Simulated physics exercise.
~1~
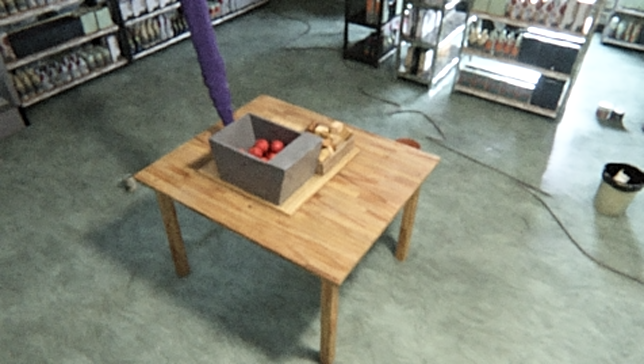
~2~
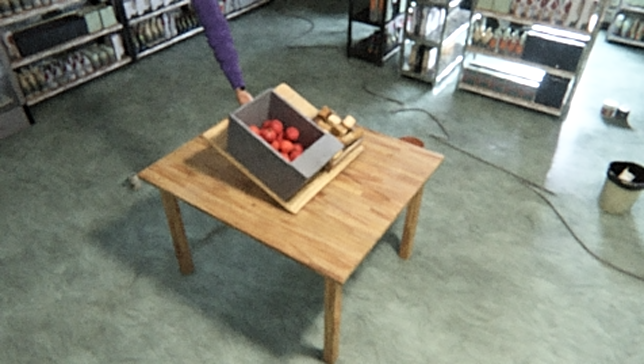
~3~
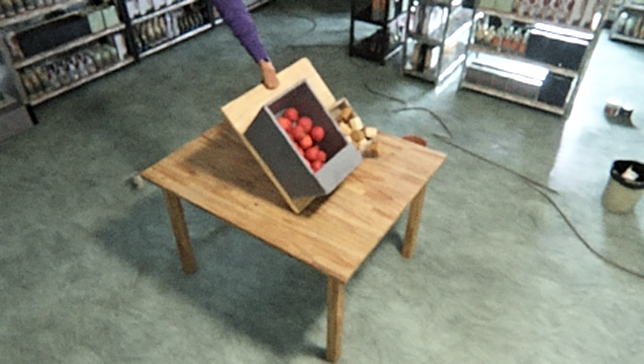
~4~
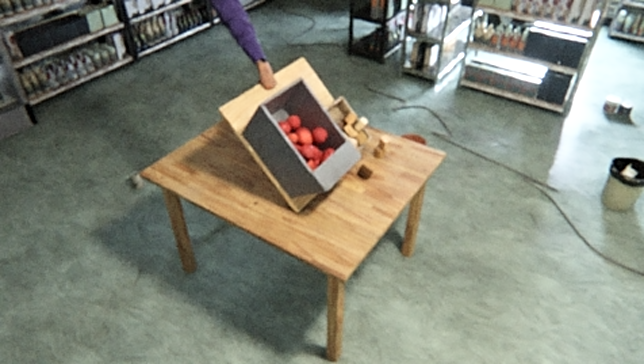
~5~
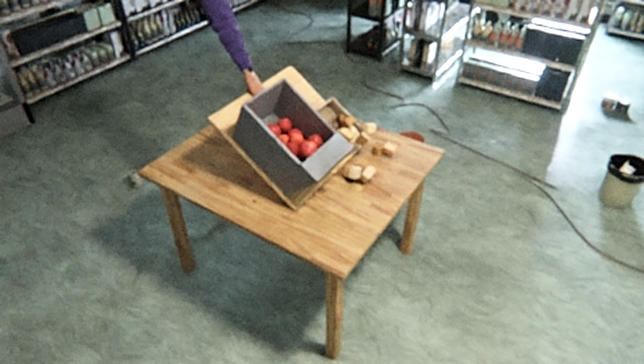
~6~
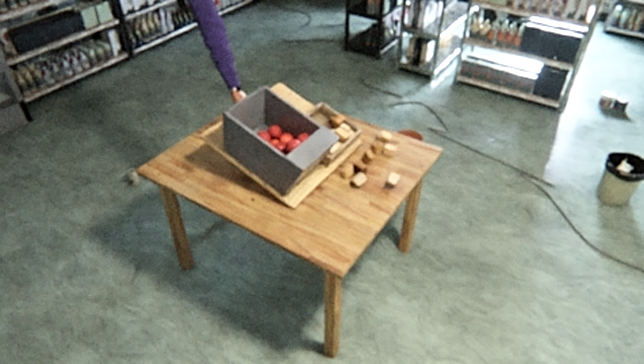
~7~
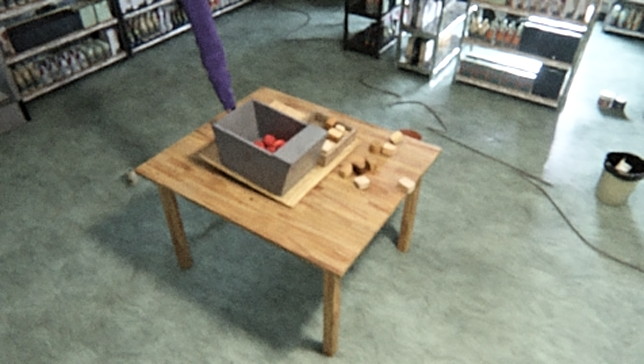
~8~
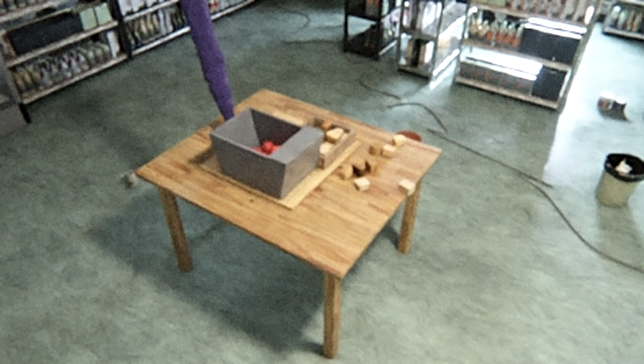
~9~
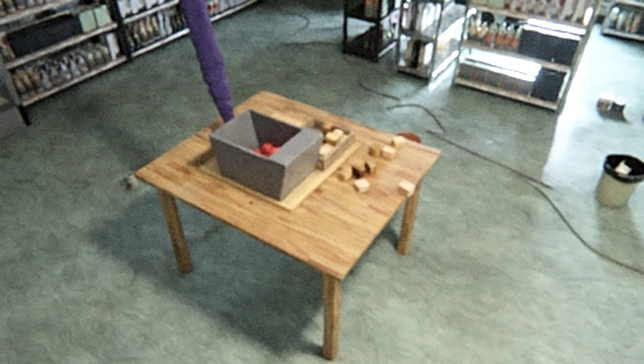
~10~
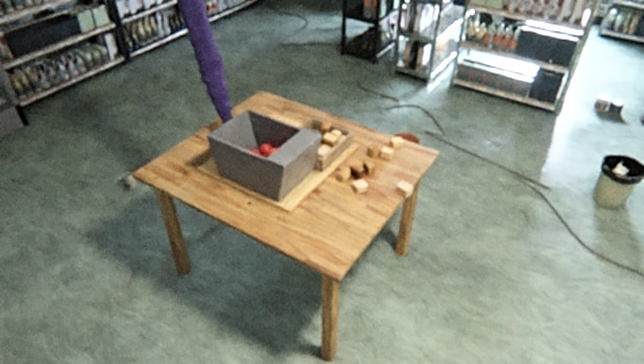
We see a purple-sleeved arm raise the left side of a board holding a grey box of red tomatoes and a wooden box of blocks, then lower it flat; several blocks spill onto the table and stay scattered at right, while the tomatoes remain in their box.
